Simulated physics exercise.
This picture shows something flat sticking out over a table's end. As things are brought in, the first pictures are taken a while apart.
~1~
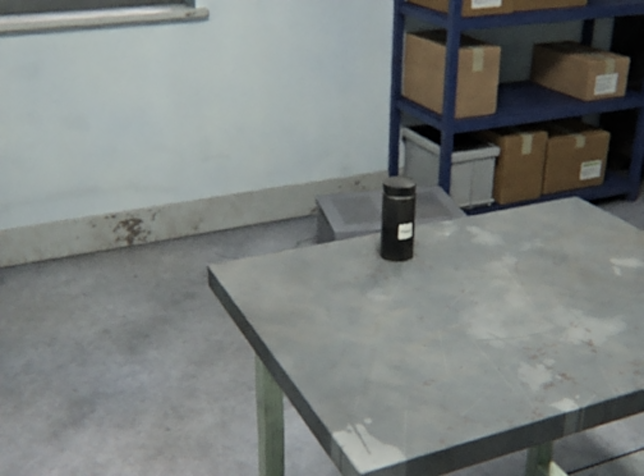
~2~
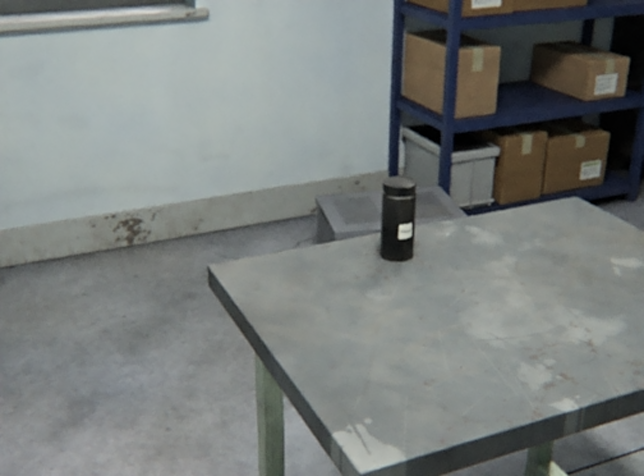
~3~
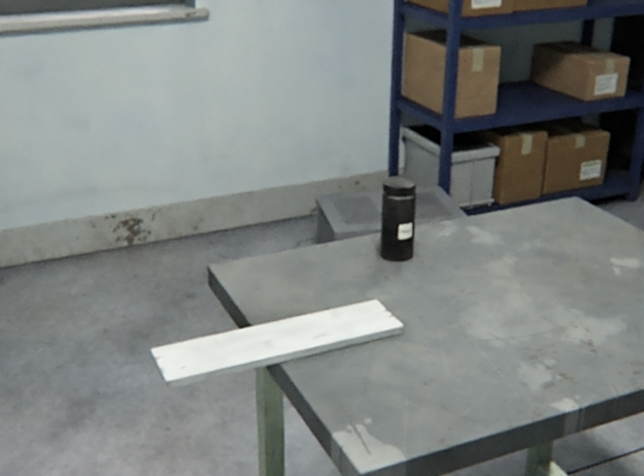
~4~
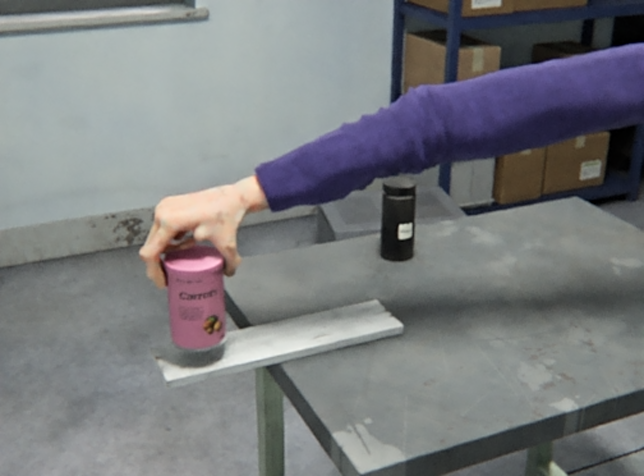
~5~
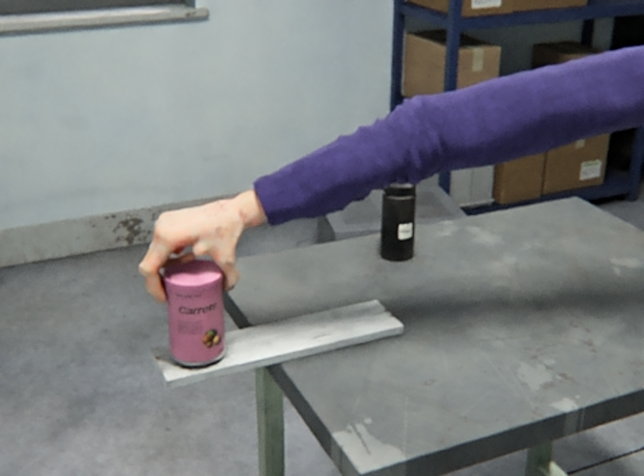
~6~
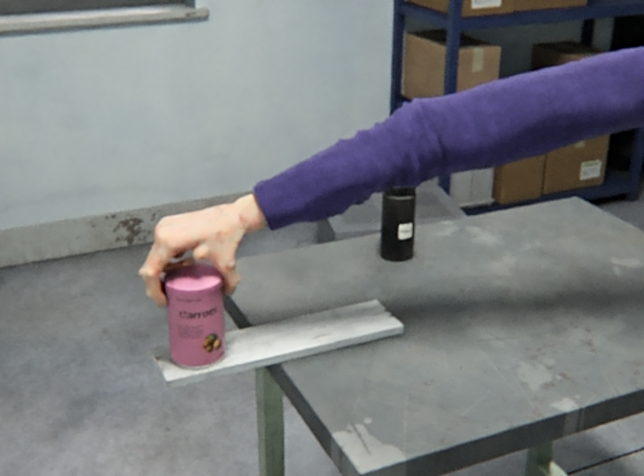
In a storeroom, a white plank appearing over a grey table's edge, then a purple-sleeved arm lowering a pink tin onto its overhanging end.
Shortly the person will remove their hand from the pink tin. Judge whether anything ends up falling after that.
Something falls.
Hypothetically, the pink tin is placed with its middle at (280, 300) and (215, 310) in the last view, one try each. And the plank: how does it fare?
In case one it stays where it is, while in case two it tumbles.
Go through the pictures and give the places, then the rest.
The last thing is not in view yet, in the first frame.
The last thing is not in view yet, in the second frame.
The last thing is not in view yet; white plank (280, 341), in the third frame.
On its way; pink tin (196, 298); white plank (280, 341), in the fourth frame.
On its way; pink tin (196, 312); white plank (280, 341), in the fifth frame.
In place under the hand; pink tin (196, 316); white plank (280, 341), in the sixth frame.
Then, 0.40 s after the last picture, white plank and pink tin now down on the floor or falling.
Then, 0.60 s after the last picture, things are still on the move.
By the end, down on the floor or falling, white plank and pink tin; black jar in place. The plank goes over.
